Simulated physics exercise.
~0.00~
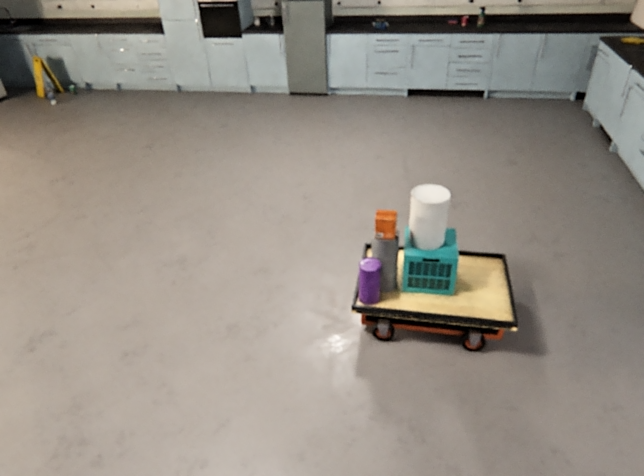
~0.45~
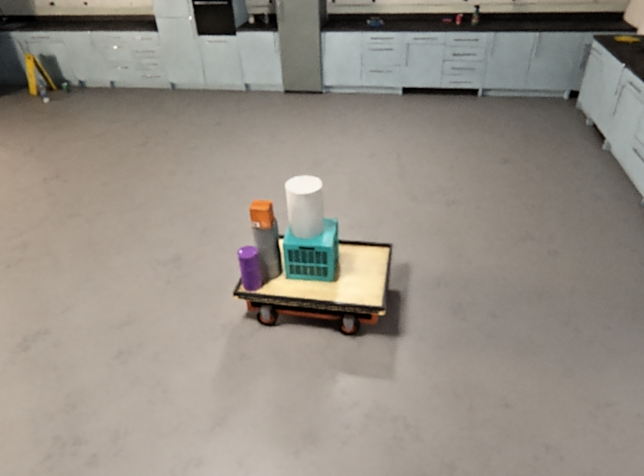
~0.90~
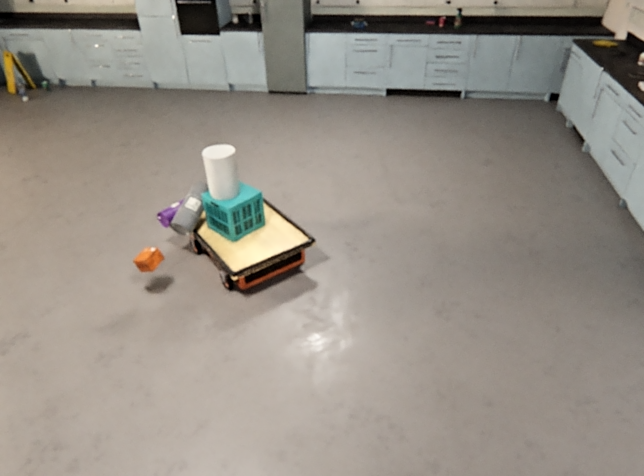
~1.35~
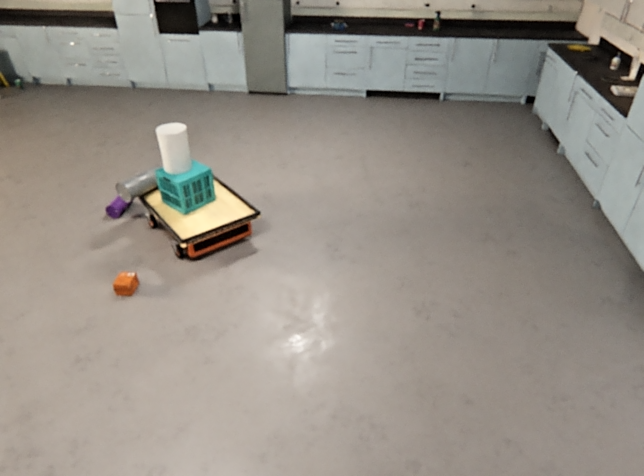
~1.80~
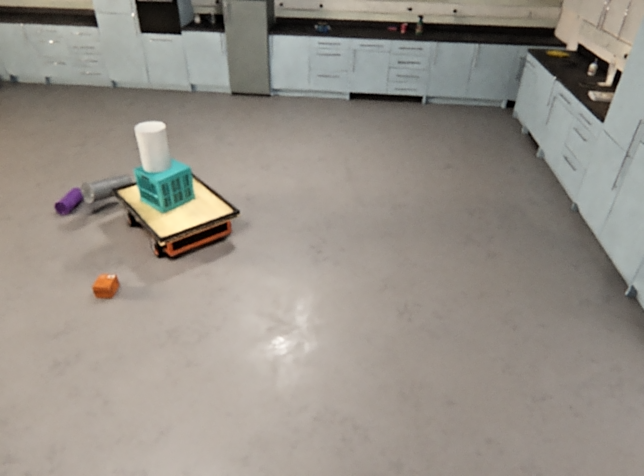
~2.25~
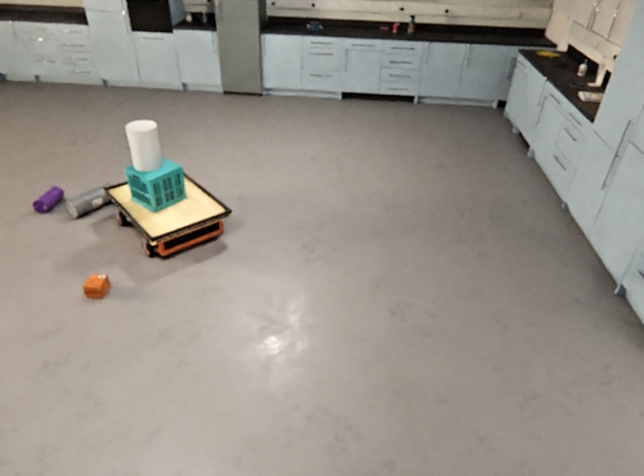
In a large room lined with pale blue cabinets, a flat cart rolled left and swung round, spilling an orange box, a grey canister and a purple canister onto the floor, then stopped with the white pail still upright on the turquoise crate.
